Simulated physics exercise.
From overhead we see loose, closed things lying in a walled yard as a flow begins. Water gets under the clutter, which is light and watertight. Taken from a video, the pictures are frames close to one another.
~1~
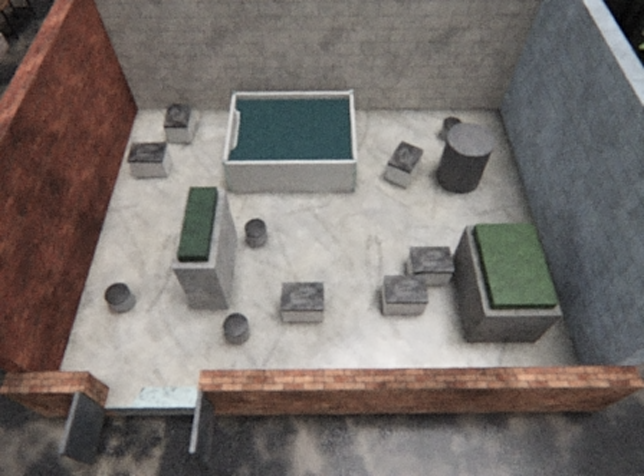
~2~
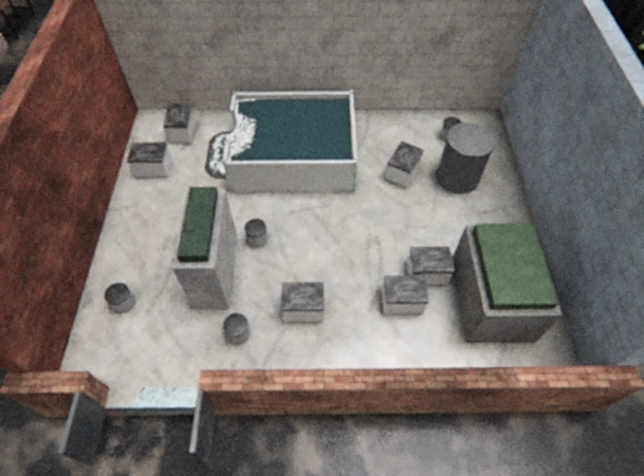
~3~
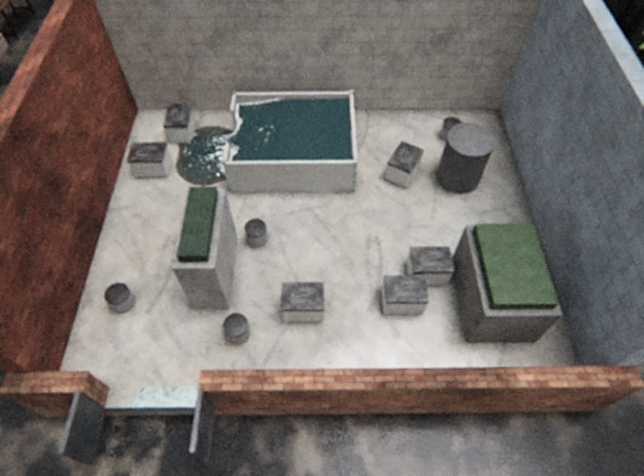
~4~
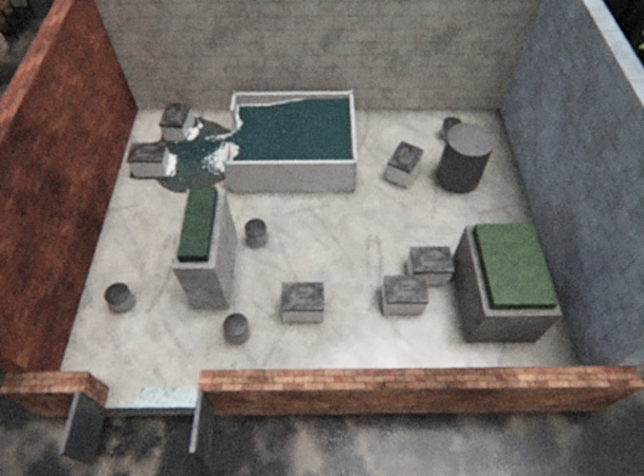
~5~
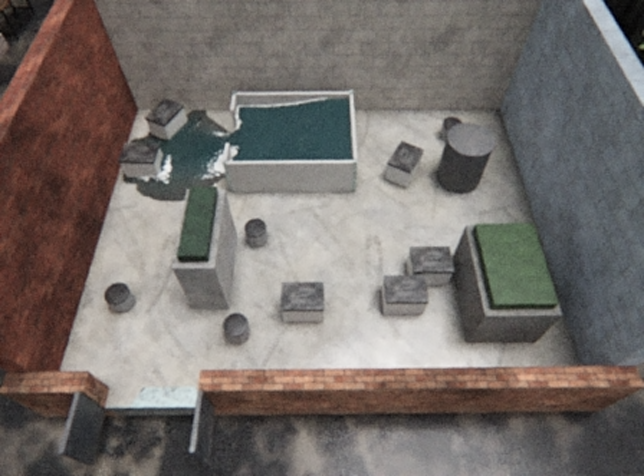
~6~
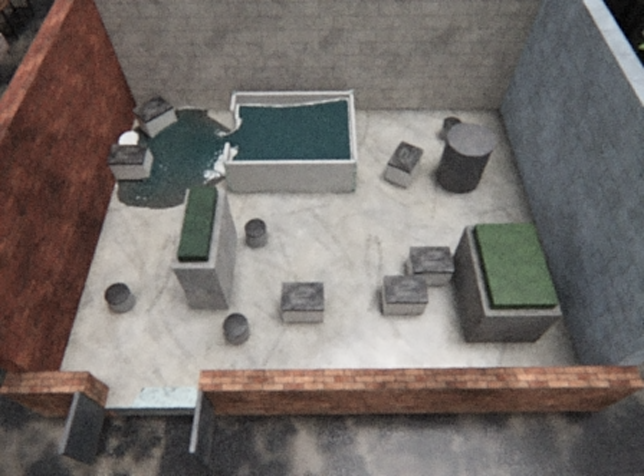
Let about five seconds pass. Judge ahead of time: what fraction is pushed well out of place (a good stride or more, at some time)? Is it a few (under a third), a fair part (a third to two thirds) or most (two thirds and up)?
A few.
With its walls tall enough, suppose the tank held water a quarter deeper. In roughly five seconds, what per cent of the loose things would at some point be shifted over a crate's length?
30 per cent or so.
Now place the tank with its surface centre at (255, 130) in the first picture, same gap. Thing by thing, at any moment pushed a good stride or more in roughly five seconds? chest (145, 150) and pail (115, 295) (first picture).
Respectively: Got displaced that much and got displaced that much.
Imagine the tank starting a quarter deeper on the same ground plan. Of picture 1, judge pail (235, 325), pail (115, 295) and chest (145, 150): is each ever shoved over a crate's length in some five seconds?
Going through them, I'd say never got there, then got there, then got there.
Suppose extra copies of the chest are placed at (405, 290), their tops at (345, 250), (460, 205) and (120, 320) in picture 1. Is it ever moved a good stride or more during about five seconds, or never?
Twin one: Barely shifts; twin two: Barely shifts; twin three: Slides well clear.
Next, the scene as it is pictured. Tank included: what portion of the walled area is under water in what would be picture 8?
My guess is around 20 per cent.
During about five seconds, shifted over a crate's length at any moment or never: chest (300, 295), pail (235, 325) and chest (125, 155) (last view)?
Outcome, each in turn - never cleared it / never cleared it / passed the mark.
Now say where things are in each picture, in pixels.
The first picture shows a chest at (177, 114), on the bottom; a chest at (146, 151), on the bottom; 0 of 10 have shifted.
The second picture shows a chest at (177, 114), on the bottom; a chest at (146, 151), on the bottom; 0 of 10 have shifted.
The third picture shows a chest at (177, 114), on the bottom; a chest at (146, 151), on the bottom; 0 of 10 have shifted.
The fourth picture shows a chest at (174, 114), on the bottom, close to its start; a chest at (146, 151), on the bottom; 0 of 10 have shifted.
The fifth picture shows a chest at (164, 111) rests on the ground, close to its start; a chest at (139, 152), on the bottom, close to its start; 2 of 10 have shifted.
The sixth picture shows a chest at (152, 108), on the bottom, a stride from its start; a chest at (127, 153), on the bottom, close to its start; 2 of 10 have shifted.
A moment on, 1 of 10 are well off their spots; 2 afloat.
Next, 2 of 10 are well off their spots; 2 afloat.
Later, 2 of 10 are well off their spots; 2 afloat.
In the end, 3 of 10 are well off their spots, and 3 have been at some point; 2 afloat.
